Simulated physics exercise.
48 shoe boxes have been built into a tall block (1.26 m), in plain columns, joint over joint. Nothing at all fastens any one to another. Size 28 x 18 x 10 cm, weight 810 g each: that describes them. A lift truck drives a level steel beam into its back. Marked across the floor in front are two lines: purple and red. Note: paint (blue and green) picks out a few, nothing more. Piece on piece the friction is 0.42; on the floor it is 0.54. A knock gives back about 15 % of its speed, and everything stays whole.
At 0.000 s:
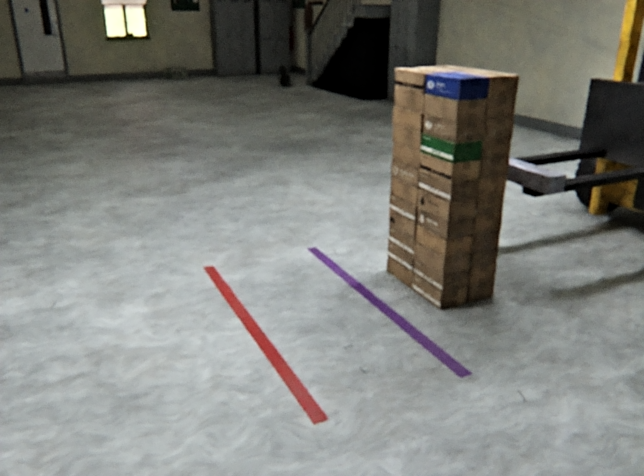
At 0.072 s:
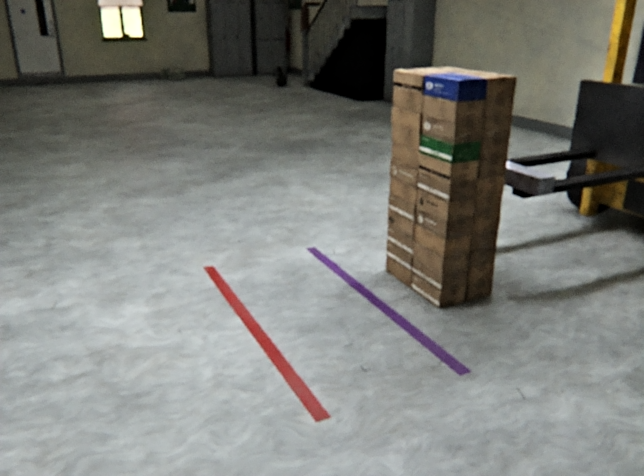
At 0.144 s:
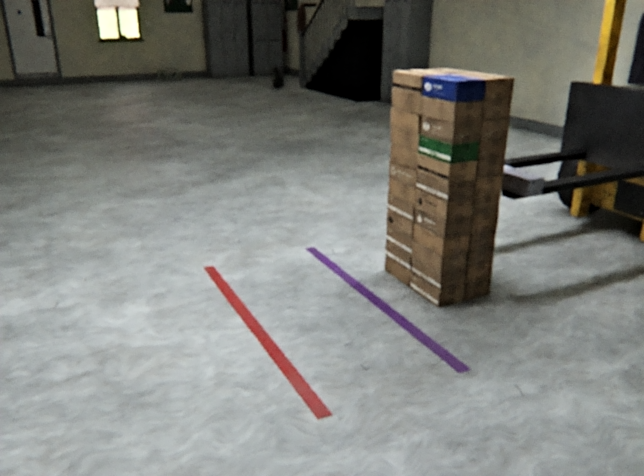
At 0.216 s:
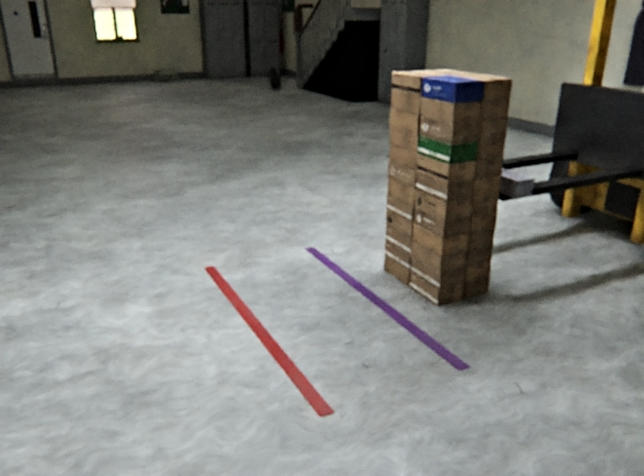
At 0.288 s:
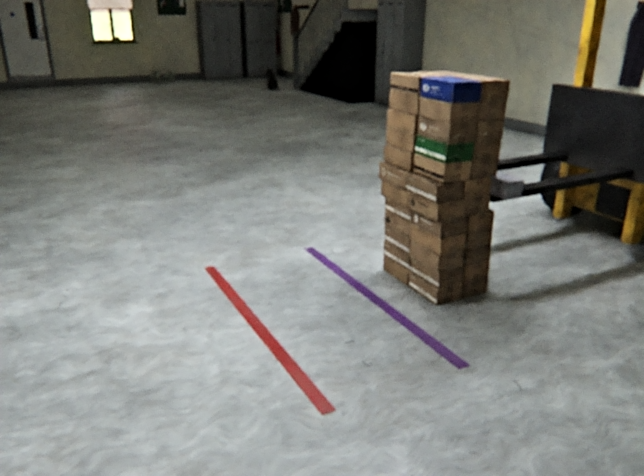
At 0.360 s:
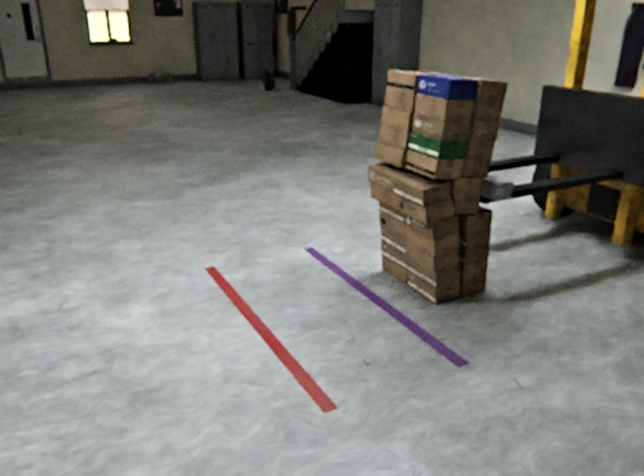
The clip shows a tall stack of brown boxes beside purple and red floor lines as a forklift's beam moves in from the right, then pushes the middle boxes leftward, shifting them and tilting the upper ones.
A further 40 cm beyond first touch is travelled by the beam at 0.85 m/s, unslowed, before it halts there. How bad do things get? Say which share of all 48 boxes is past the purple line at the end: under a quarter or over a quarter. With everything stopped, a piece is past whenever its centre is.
The share is more than a quarter.
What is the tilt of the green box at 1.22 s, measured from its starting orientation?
My estimate is close to 80°.
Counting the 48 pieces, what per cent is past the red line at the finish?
10 per cent or so.
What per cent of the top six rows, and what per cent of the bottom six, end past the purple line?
Top 60 per cent versus bottom 40 per cent.
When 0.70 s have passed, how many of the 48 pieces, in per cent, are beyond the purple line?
10 per cent.
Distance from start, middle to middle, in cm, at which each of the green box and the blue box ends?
Displacement in cm - green: 160; blue: 120.
By 0.70 s, 6 of the 48 boxes past the purple line; blue box tilted 24°, 8 cm lower; green box tilted 18°, 49 mm lower.
By 1.22 s, 23 of the 48 boxes past the purple line; green box on its side; blue box tilted 43°, 77 cm lower.
When it is over (3.9 s), 24 of the 48 boxes past the purple line; green box upside down; blue box 1.15 m lower. That is 50 per cent. In pixels of the last frame, middles, green box near (202, 315), blue box near (466, 310).
